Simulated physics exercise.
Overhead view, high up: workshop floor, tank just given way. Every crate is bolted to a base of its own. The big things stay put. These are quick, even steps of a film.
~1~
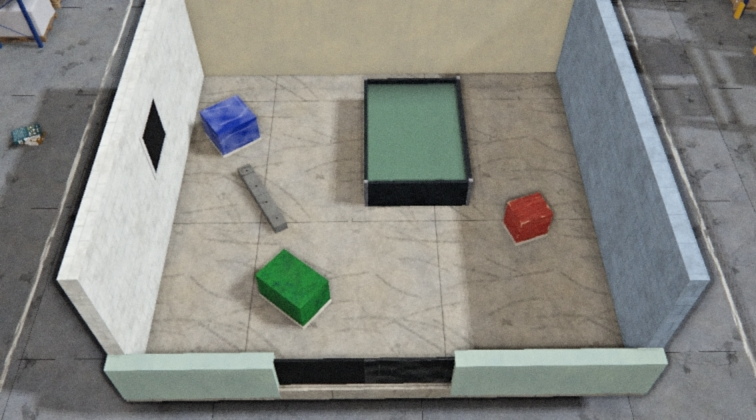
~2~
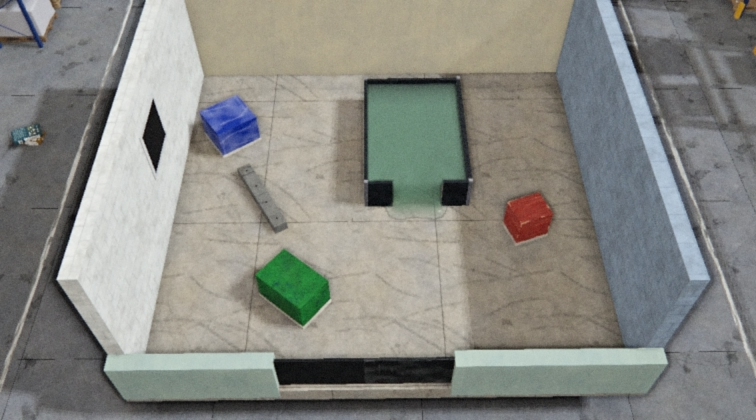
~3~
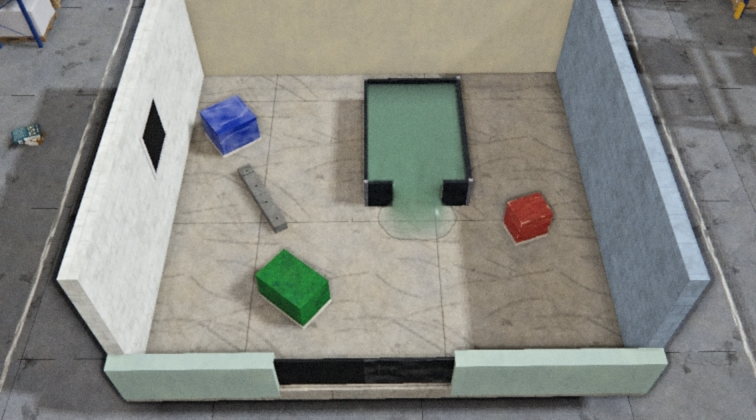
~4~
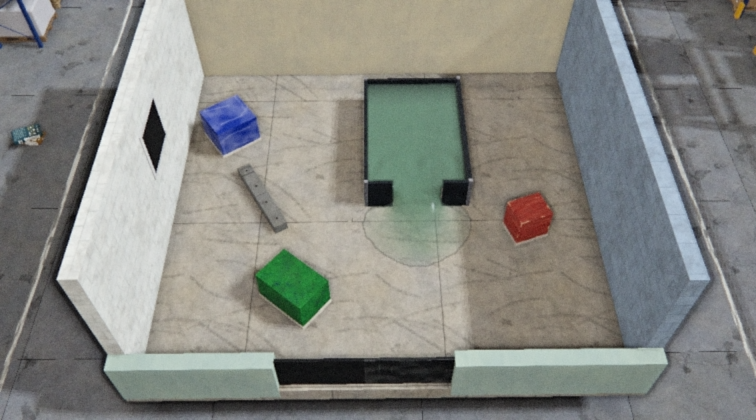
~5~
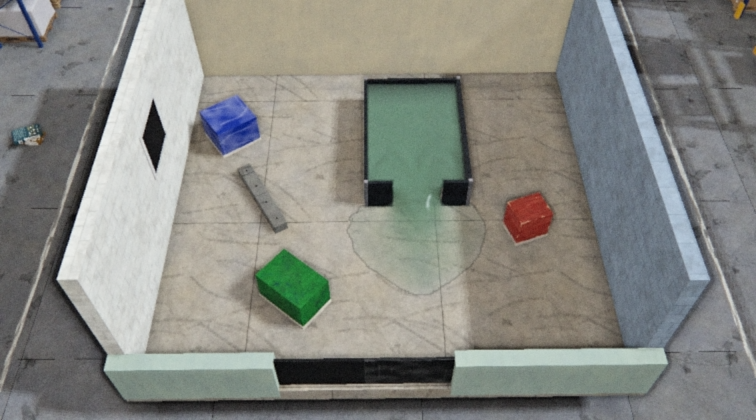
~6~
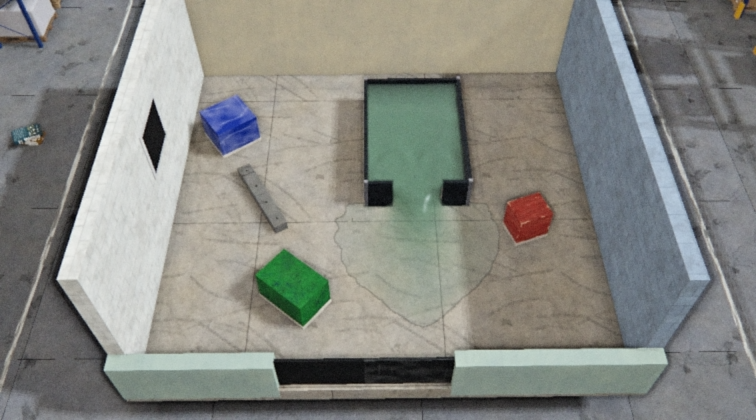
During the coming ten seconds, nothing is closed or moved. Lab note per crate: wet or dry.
Result - blue crate: Wet; red crate: Wet; green crate: Wet.
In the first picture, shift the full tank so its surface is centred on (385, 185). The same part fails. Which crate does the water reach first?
First is the one in green.
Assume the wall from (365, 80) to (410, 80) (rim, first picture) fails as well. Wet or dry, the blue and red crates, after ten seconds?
My reading: Blue gets drenched, red gets drenched.
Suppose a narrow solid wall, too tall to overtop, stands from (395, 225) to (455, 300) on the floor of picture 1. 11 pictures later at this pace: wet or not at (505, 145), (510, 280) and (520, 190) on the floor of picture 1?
Outcome by spot, in order - unwatered, watered, unwatered.
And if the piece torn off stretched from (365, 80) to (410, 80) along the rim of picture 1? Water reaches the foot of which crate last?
My pick is the green-painted one.
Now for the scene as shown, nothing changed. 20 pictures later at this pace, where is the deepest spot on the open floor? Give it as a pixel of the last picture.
Deepest spot: Near (619, 371).
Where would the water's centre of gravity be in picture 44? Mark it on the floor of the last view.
Estimate: (408, 238).
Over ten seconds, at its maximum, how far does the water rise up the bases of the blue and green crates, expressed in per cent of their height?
In turn 180 and 200 per cent.
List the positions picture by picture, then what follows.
In the first picture, still water in the water tank at (415, 130).
In the second picture, water pours out at (417, 197) and has run to (390, 209).
In the third picture, water pours out at (417, 198) and has run to (398, 234).
In the fourth picture, the front is at (406, 261), out from the gap at (417, 198).
In the fifth picture, the front is at (430, 289), out from the gap at (417, 197).
In the sixth picture, the front is at (417, 319), out from the gap at (417, 197).
A moment on, water covers 25 % of the floor; the blue crate not reached, the red crate water round its plinth, the green crate water round its plinth.
Next, water covers 30 % of the floor; the blue crate not reached, the red crate water round its plinth, the green crate water round its plinth.
Then, water covers 40 % of the floor; the blue crate not reached, the red crate water round its plinth, the green crate water round its plinth.
Later, water covers 60 % of the floor; the blue crate water round its plinth, the red crate water round its plinth, the green crate water round its plinth.
In the end, water covers 85 % of the floor; the blue crate was topped, the red crate was topped, the green crate was topped.
